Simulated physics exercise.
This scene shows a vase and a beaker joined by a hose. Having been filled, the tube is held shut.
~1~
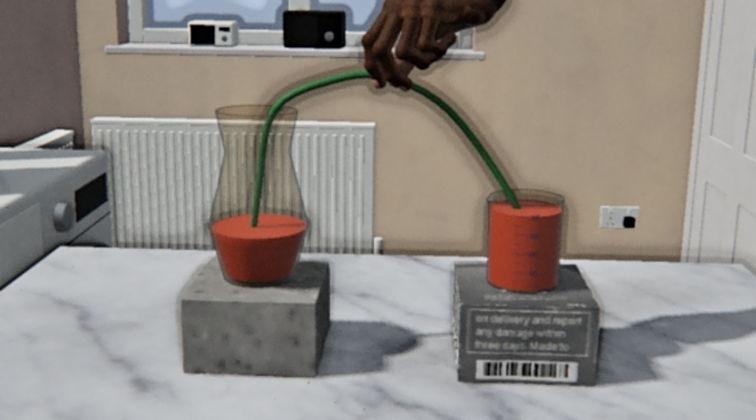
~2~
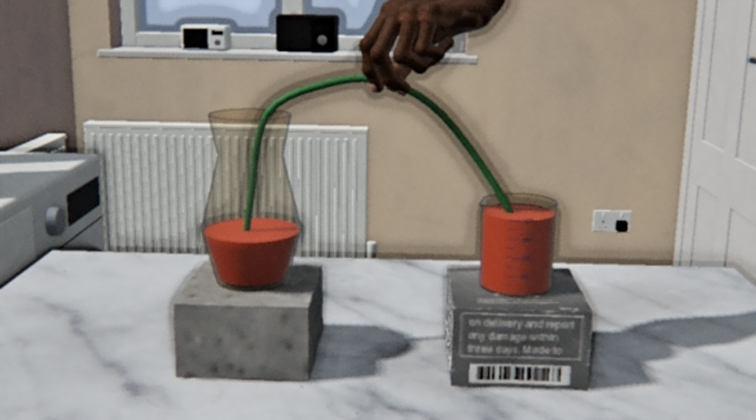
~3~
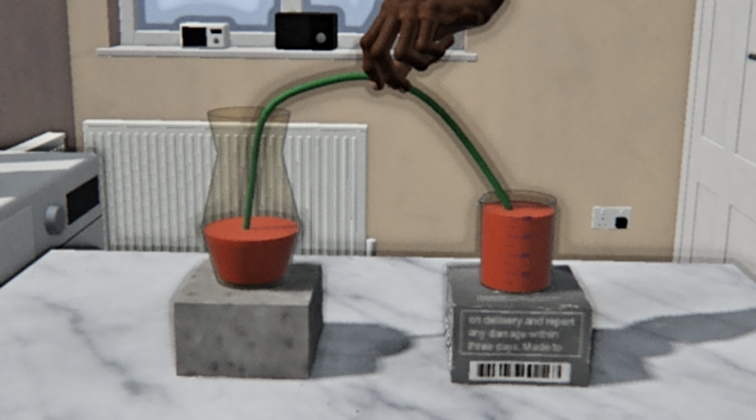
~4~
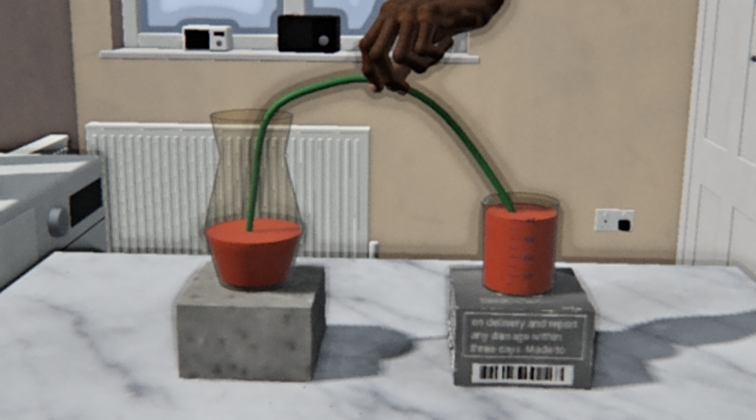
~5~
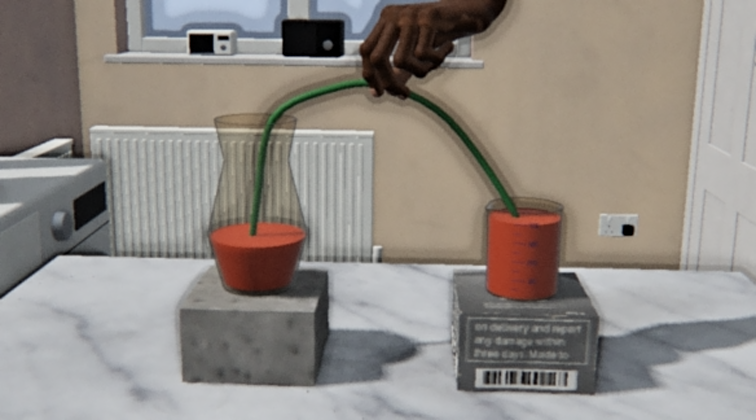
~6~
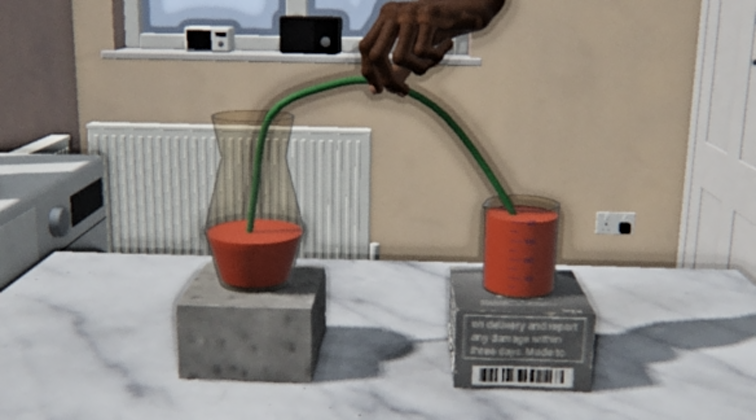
A dark-skinned hand pinches the top of an arched green hose above a white marbled counter, seen from the front in a room with a radiator, a beige wall and a window. The hose joins a vase about a quarter full of red liquid on a grey brick at left to a nearly full beaker on a grey, labelled packet at right. The fingers stay closed and both levels stay put, while the camera shakes slightly.
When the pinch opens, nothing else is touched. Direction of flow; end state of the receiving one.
Flow: Left. Taker: Within capacity.
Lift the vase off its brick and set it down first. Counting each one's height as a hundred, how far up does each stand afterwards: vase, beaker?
About 50 percent first and 15 percent second.
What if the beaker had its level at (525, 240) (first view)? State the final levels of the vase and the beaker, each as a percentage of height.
25 % and 50 %, in that order.
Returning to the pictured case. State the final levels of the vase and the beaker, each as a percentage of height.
35 and 65 per cent, roughly.
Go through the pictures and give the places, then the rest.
In the first frame, fingers on the hose; vase (258, 192) about a quarter full, up on the brick; beaker (524, 238) nearly full, up on the packet.
In the second frame, still shut; vase about a quarter full, surface at (252, 231); beaker nearly full, surface at (519, 213).
In the third frame, the hose is pinched; vase (250, 194) about a quarter full; beaker (517, 239) nearly full.
In the fourth frame, nothing flows; vase about a quarter full, surface at (254, 231); beaker nearly full, surface at (521, 212).
In the fifth frame, fingers on the hose; vase (257, 201) about a quarter full, up on the brick; beaker (523, 247) nearly full, up on the packet.
In the sixth frame, still shut; vase about a quarter full, surface at (255, 232); beaker nearly full, surface at (522, 215).
A moment on, the vase is about a third full; the beaker is about three quarters full.
Further on, the vase is about a third full; the beaker is about two thirds full.
When it is over, the vase is about a third full; the beaker is about two thirds full; the two surfaces are level.
